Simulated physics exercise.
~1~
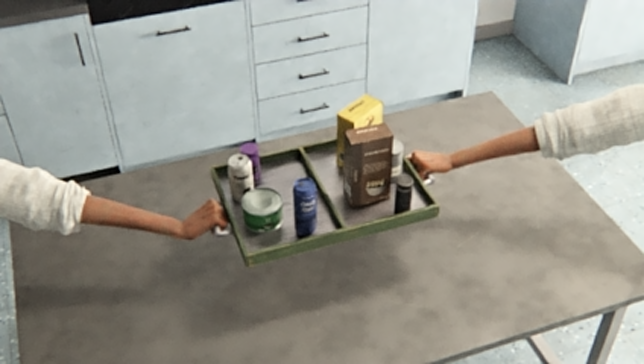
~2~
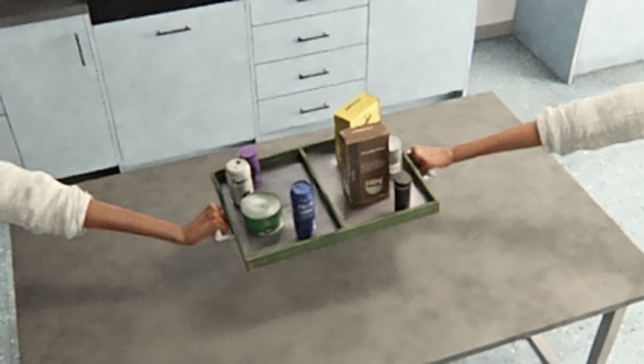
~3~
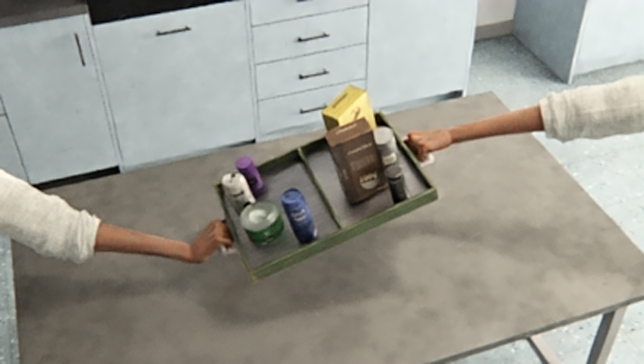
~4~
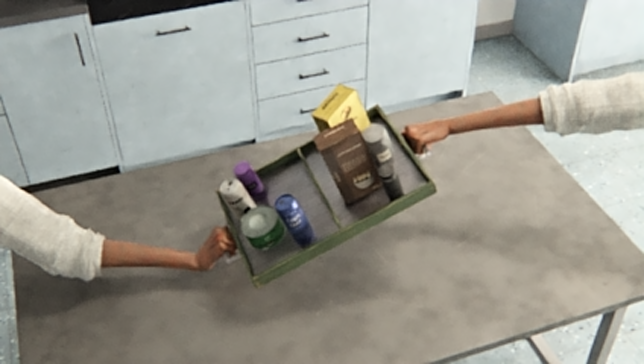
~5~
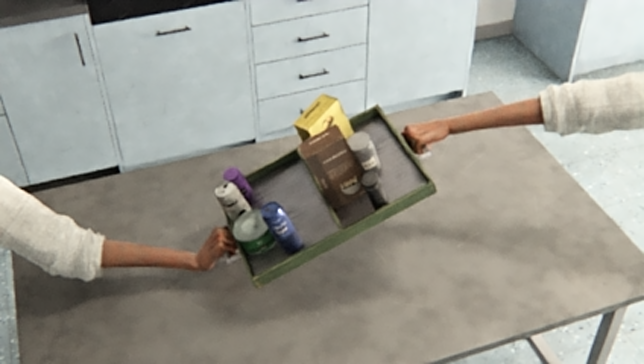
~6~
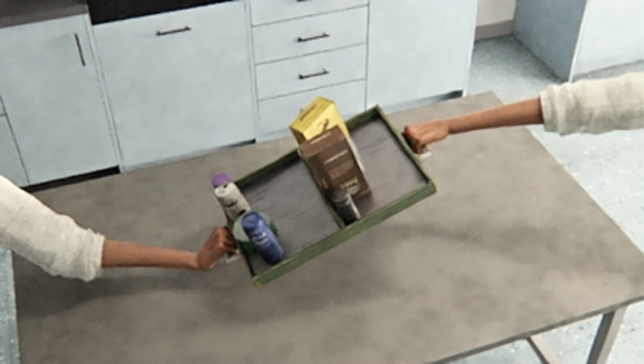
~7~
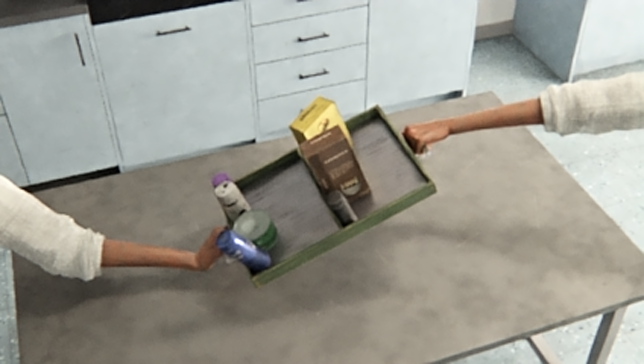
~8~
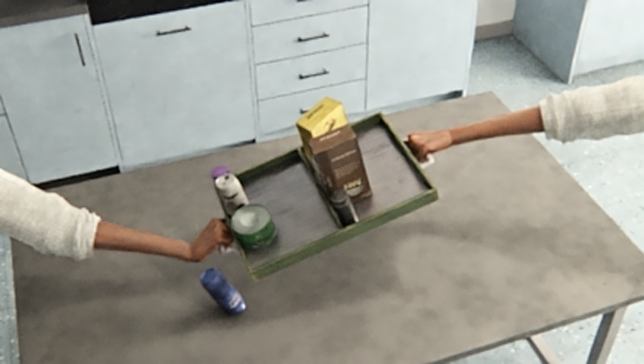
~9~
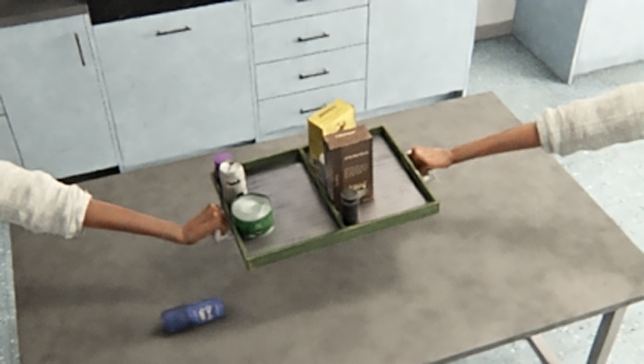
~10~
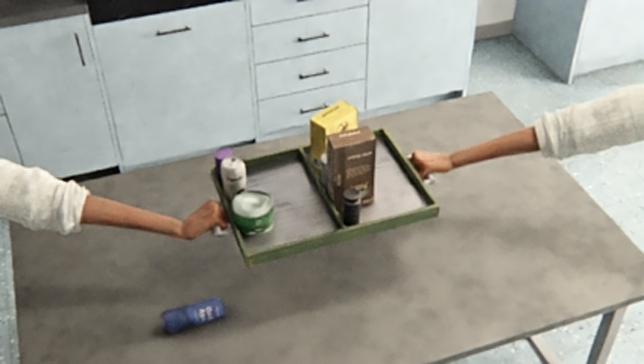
The clip opens with two hands holding a green divided tray level above a grey table, with cans, a tub, shakers and two packets standing on it. The hands tip the tray down to the left, and the items lean with it and begin sliding that way. The yellow and brown packets stop by the cross bar, while the blue can slides to the lower left corner and topples over the rim. It drops to the table as the hands bring the tray back to level. At the end, the blue can lies on its side on the table, and the packets, green tub and black shaker stand upright on the tray.
